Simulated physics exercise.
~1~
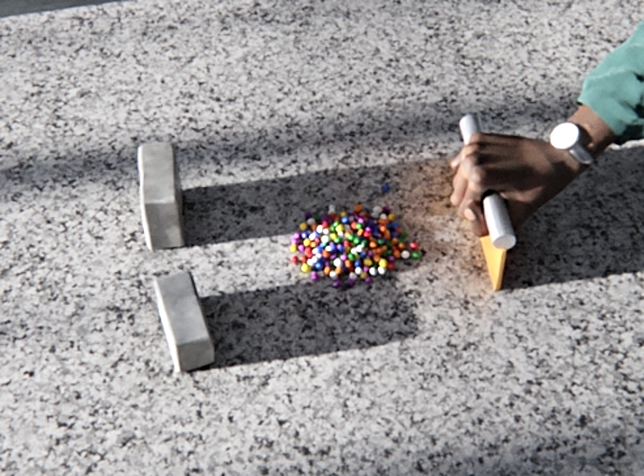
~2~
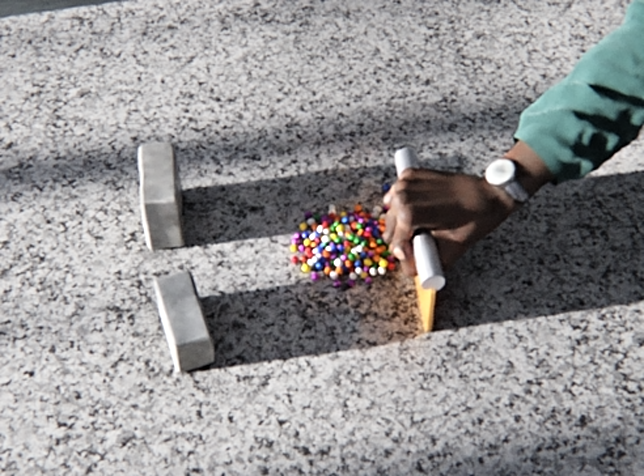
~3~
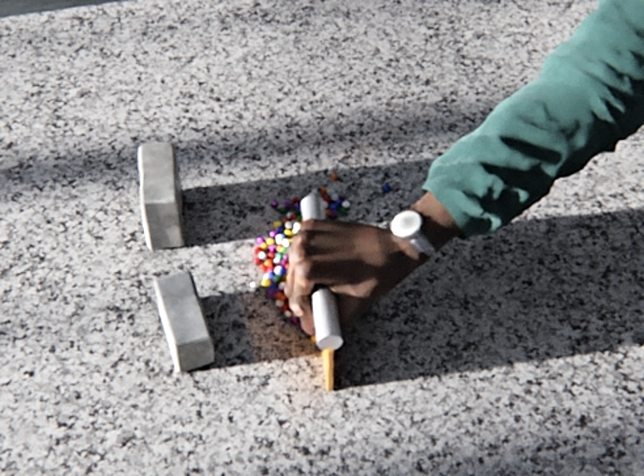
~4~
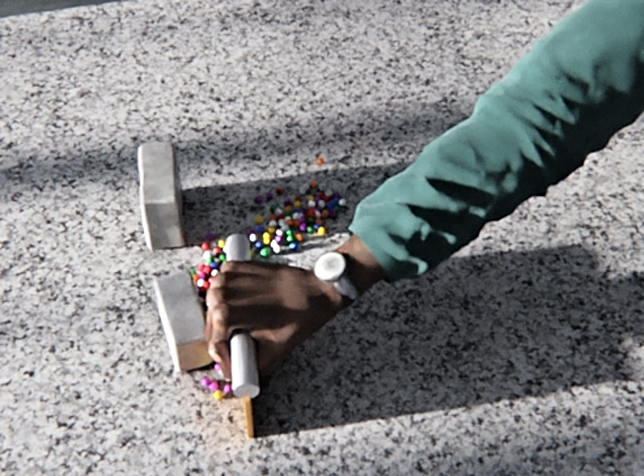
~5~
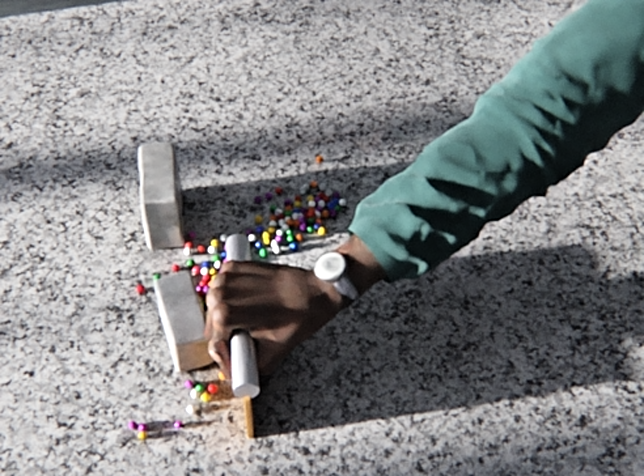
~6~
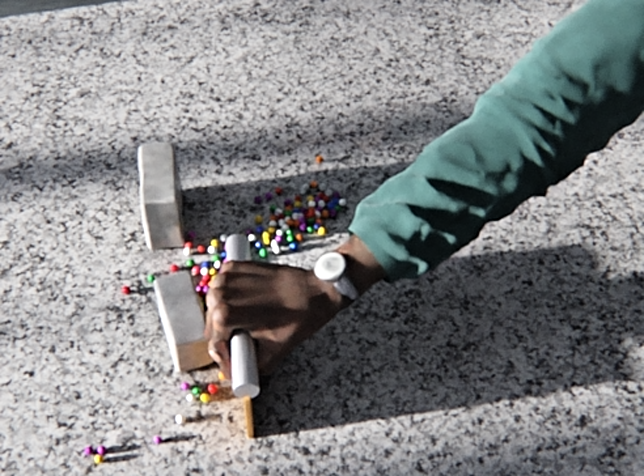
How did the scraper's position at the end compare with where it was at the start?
It started to the right of the bead pile, well away from the blocks, and ended farther left and lower down, close to the lower gray block.
